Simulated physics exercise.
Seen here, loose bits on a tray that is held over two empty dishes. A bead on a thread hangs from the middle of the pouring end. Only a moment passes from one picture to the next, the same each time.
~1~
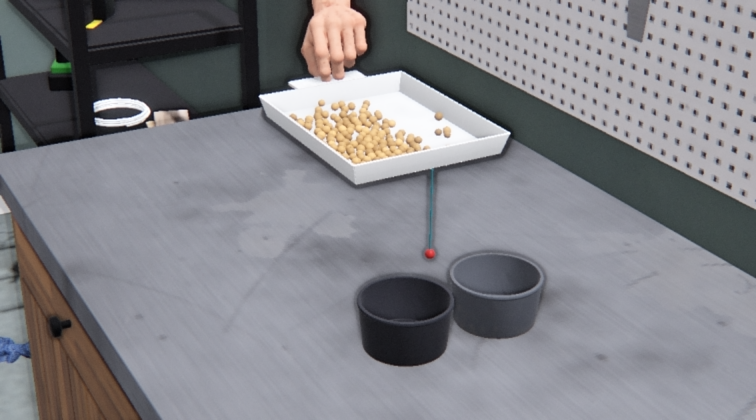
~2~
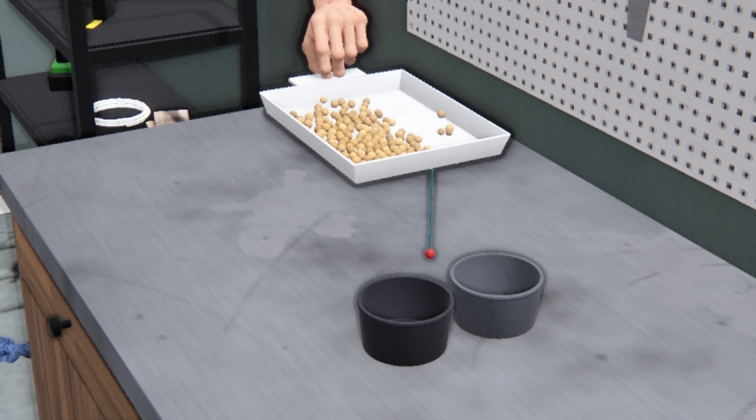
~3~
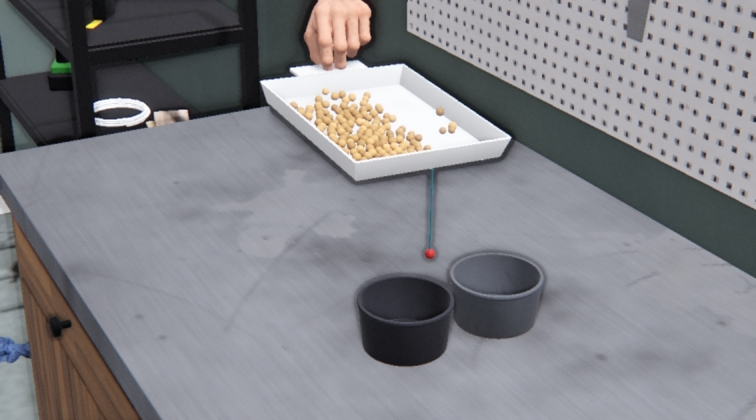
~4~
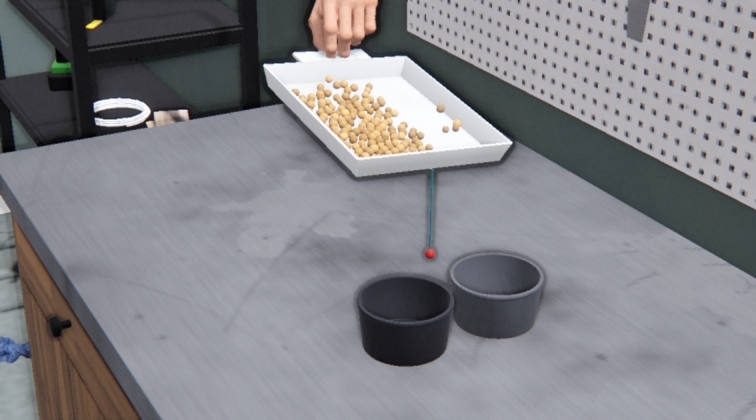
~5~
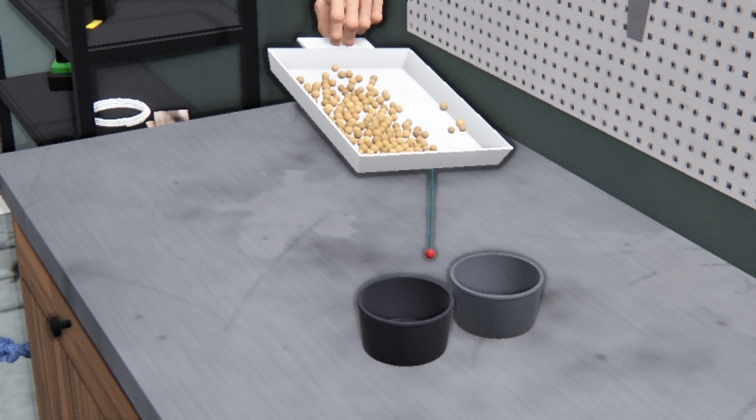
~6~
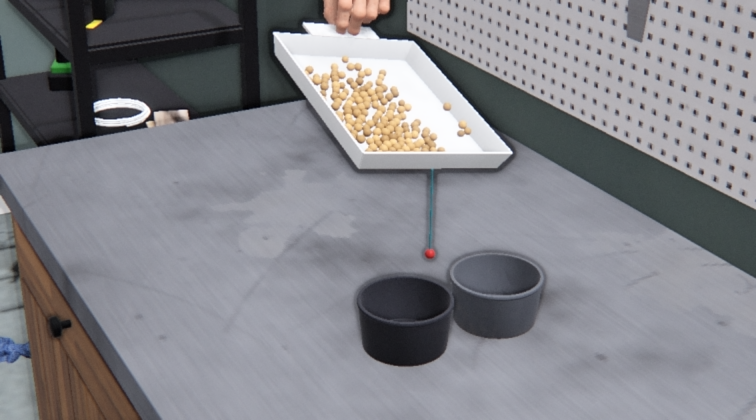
A hand raised the back of a white tray above two empty dishes, slowly tilting it toward its right front corner, and the round wooden beads began shifting forward across it.
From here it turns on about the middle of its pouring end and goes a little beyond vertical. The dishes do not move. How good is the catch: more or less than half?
Caught overall: Under half.
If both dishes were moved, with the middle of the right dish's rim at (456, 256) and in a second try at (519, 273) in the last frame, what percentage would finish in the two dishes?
In turn 30 and 50 in a hundred.
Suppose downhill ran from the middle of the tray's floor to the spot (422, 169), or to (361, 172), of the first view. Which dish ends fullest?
The first try: The dish on the left. The second: Left.
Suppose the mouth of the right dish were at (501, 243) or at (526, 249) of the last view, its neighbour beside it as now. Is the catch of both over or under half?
At the first place more than half, at the second the larger part.
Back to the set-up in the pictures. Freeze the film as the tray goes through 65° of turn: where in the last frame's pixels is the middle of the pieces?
Around (479, 165).
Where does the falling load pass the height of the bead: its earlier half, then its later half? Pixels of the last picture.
First near (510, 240), later near (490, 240).
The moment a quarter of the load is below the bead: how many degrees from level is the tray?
Near 75 degrees.
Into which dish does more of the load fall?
More ends in the right dish.
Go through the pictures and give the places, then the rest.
Corners of the pouring end at (356, 162) and (501, 132), level; middle of the load at (368, 139), round wooden beads; left dish at (429, 339); right dish at (521, 312); bead on its thread at (430, 254), in the first frame.
Corners of the pouring end at (357, 161) and (501, 133), level; middle of the load at (368, 137), in the second frame.
Corners of the pouring end at (358, 159) and (502, 136), tipped barely, lowest at the right corner; middle of the load at (369, 133), in the third frame.
Corners of the pouring end at (361, 155) and (503, 140), tipped a little, lowest at the right corner; middle of the load at (370, 127), a stray few on the move, in the fourth frame.
Corners of the pouring end at (363, 152) and (504, 145), tipped a little, lowest at the right corner; middle of the load at (375, 122), a small part on the move, in the fifth frame.
Corners of the pouring end at (366, 149) and (504, 149), tipped clearly, lowest at the right corner; middle of the load at (384, 120), nearly all on the move; left dish at (429, 339); right dish at (521, 312), in the sixth frame.
Soon after the last picture, tray tipped steeply; most on the tray; a small part in the right dish; a small part outside both; a small part in the air.
A little later, tray tipped past a quarter turn; a stray few on the tray; about a third in the right dish; about half outside both; a small part in the air.
Later still, tray tipped past a quarter turn; about a third in the right dish; about two thirds outside both.
By the end, tray tipped past a quarter turn; none in the left dish; about a third in the right dish; about two thirds outside both.
